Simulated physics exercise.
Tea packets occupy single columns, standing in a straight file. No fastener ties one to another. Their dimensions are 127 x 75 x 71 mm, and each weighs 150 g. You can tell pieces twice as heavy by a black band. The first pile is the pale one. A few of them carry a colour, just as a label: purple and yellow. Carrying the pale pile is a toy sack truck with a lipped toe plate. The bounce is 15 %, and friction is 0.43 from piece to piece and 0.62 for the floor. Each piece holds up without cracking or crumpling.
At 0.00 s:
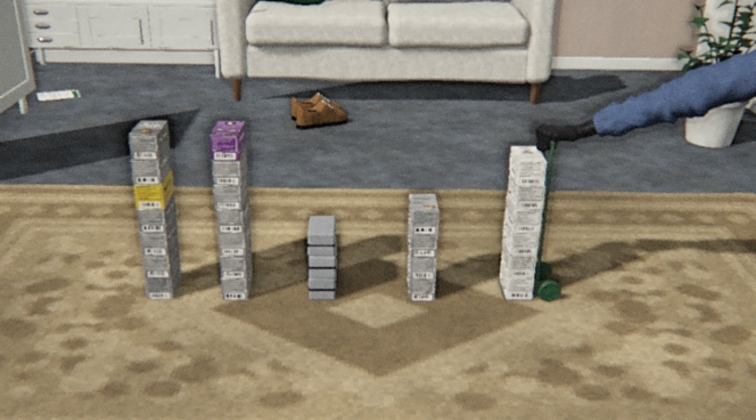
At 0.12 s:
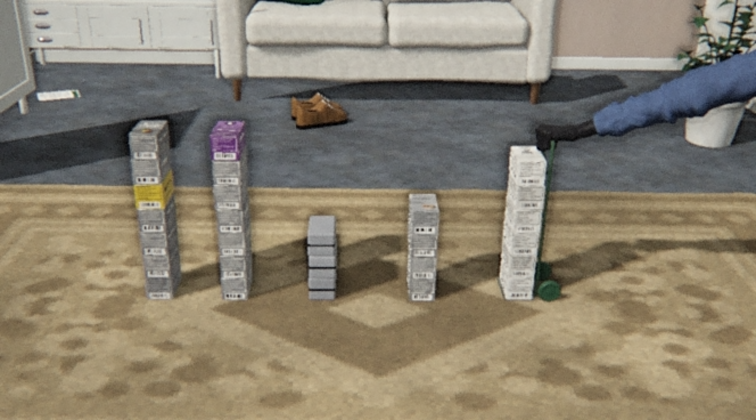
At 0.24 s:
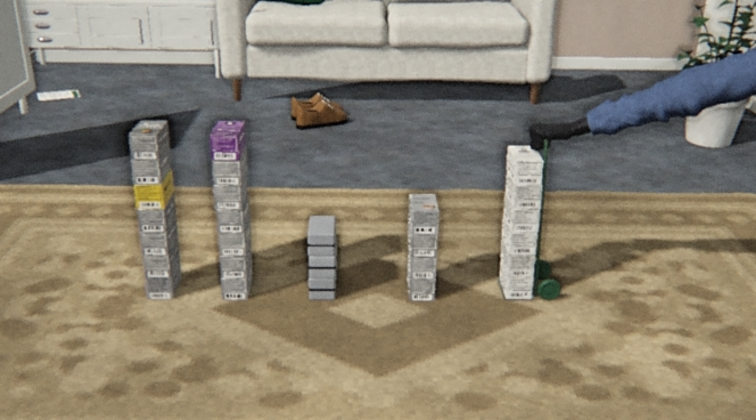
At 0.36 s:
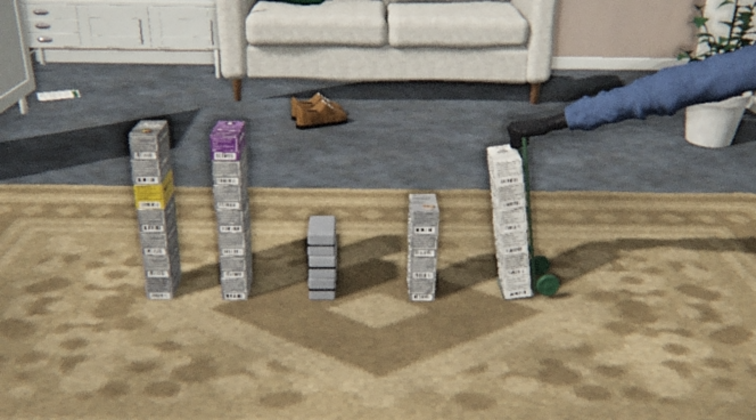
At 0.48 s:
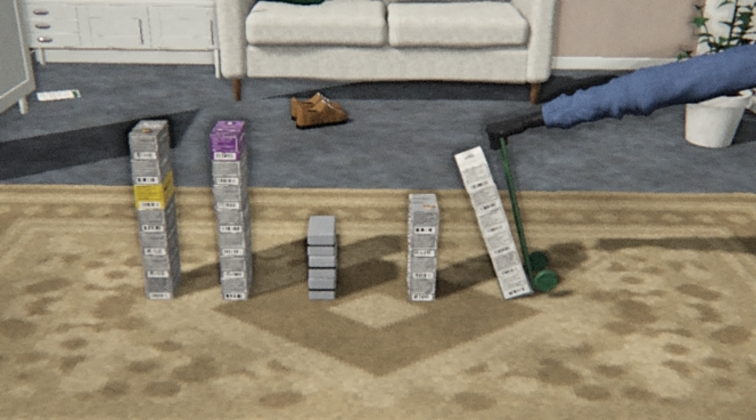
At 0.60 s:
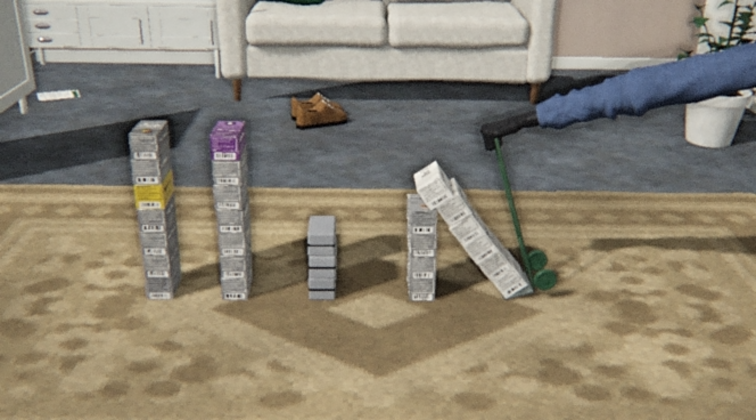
A tall pale stack of packets on a small green sack truck stands at the right end of a row on a patterned tan rug, with a sofa behind, seen from a fixed, slightly raised view. Four grey stacks, one with a yellow packet and one topped purple, stay still to its left. A blue-sleeved, dark-gloved arm tilts the truck leftward, and the pale stack leans further, its top reaching over the neighbouring stack.
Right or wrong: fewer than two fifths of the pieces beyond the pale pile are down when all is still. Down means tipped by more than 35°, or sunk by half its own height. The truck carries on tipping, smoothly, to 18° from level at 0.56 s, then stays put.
Right.
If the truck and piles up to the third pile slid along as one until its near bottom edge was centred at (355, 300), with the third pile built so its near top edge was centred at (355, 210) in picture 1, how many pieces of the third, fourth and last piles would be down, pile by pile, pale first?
Pile by pile that makes third 3, fourth 0, last 0.
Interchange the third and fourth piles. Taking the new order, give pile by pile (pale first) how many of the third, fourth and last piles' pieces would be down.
Count of fallen pieces - third: 7; fourth: 0; last: 6.
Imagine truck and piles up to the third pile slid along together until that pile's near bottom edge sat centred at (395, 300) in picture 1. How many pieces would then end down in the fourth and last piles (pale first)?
Fourth 0, last 0.
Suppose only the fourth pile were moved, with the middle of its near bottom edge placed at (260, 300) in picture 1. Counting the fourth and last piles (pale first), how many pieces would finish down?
Fourth: 0; last: 0.
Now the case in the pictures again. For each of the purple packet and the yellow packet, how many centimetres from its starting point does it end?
Purple 0 cm, yellow 0 cm.
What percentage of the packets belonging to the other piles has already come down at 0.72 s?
0 %.
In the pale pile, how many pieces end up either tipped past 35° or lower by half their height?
6 pieces.
After 0.72 s, 6 of the pale pile down; none of the 21 other packets down, 4 disturbed.
After 0.94 s, 6 of the pale pile down; 3 of the 21 other packets down.
In the end (1.7 s), 6 of the pale pile down; 3 of the 21 other packets down; purple packet unmoved; yellow packet unmoved. That is 14 per cent. From the last view, middles, purple packet near (228, 140), yellow packet near (155, 188).
